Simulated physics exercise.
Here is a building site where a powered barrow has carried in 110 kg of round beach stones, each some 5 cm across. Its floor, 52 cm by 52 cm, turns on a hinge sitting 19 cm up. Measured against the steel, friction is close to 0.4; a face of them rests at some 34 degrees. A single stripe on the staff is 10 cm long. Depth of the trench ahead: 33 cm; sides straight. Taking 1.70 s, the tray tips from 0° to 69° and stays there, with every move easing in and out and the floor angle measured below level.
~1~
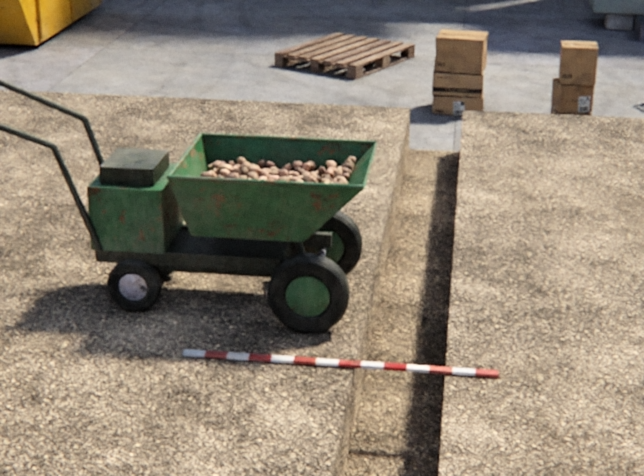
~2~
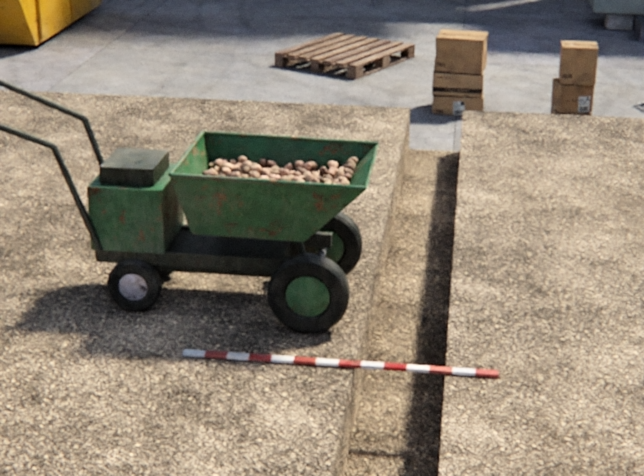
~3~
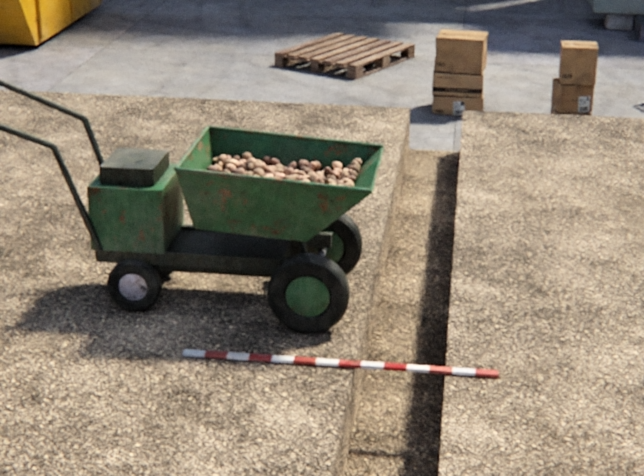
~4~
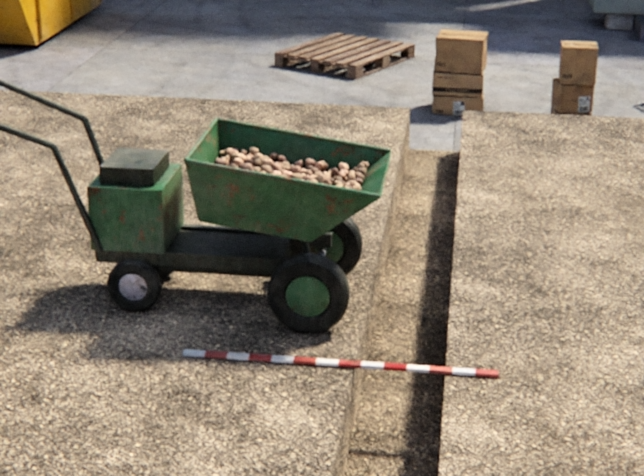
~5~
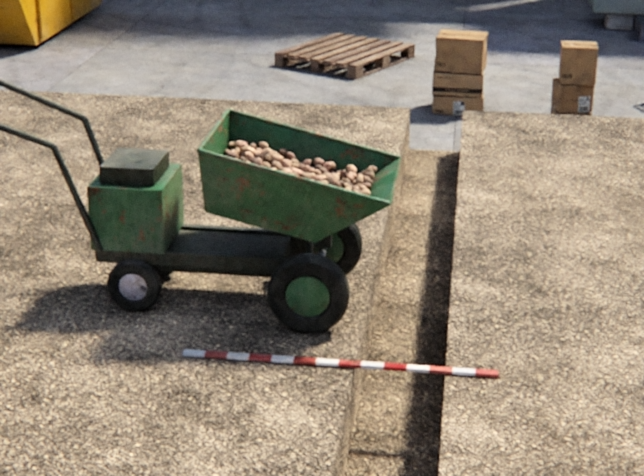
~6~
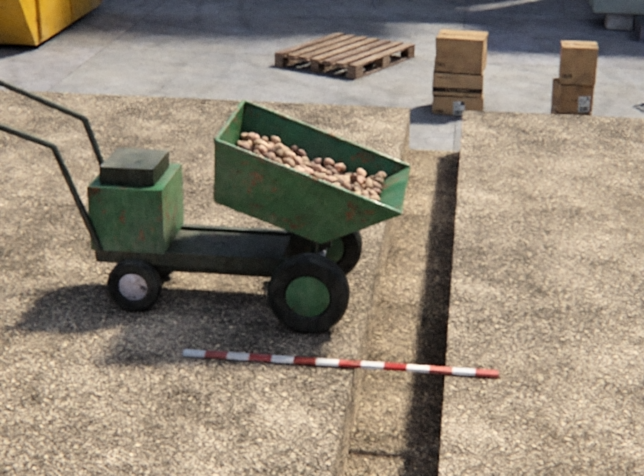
On a sunlit gravel yard beside a narrow trench, a green powered barrow stands still, loaded with rounded brown stones, as its tray tilts gradually, the left end rising and the right lip dipping slightly toward the trench.
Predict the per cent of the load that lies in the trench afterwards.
22 per cent.
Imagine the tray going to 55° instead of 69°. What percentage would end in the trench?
Expect roughly 30 per cent.
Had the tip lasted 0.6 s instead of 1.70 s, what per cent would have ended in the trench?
My guess is near 10 percent.
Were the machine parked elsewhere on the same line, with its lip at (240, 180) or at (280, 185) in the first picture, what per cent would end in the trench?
Roughly 75 in a hundred from the first, 100 in a hundred from the second.
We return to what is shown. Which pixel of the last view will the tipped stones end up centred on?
Roughly (493, 311), I'd say.
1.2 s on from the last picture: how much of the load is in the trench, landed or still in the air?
At that moment: Approx. 5 %.
Then, 0.7 s after the last picture the floor is at 58°, 100 % in the tray; the foremost stones are at (443, 252).
Then, 1.2 s after the last picture the floor is at 69°, 37 % in the tray, 3 % in the trench, 60 % past the trench; the foremost stones are at (580, 332).
Then, 1.6 s after the last picture the floor is at 69°, 10 % in the tray, 10 % in the trench, 80 % past the trench; the foremost stones are past the picture's edge.
Then, 3.5 s after the last picture the floor is at 69°, 0 % in the tray, 22 % in the trench, 78 % past the trench; the foremost stones are past the picture's edge.
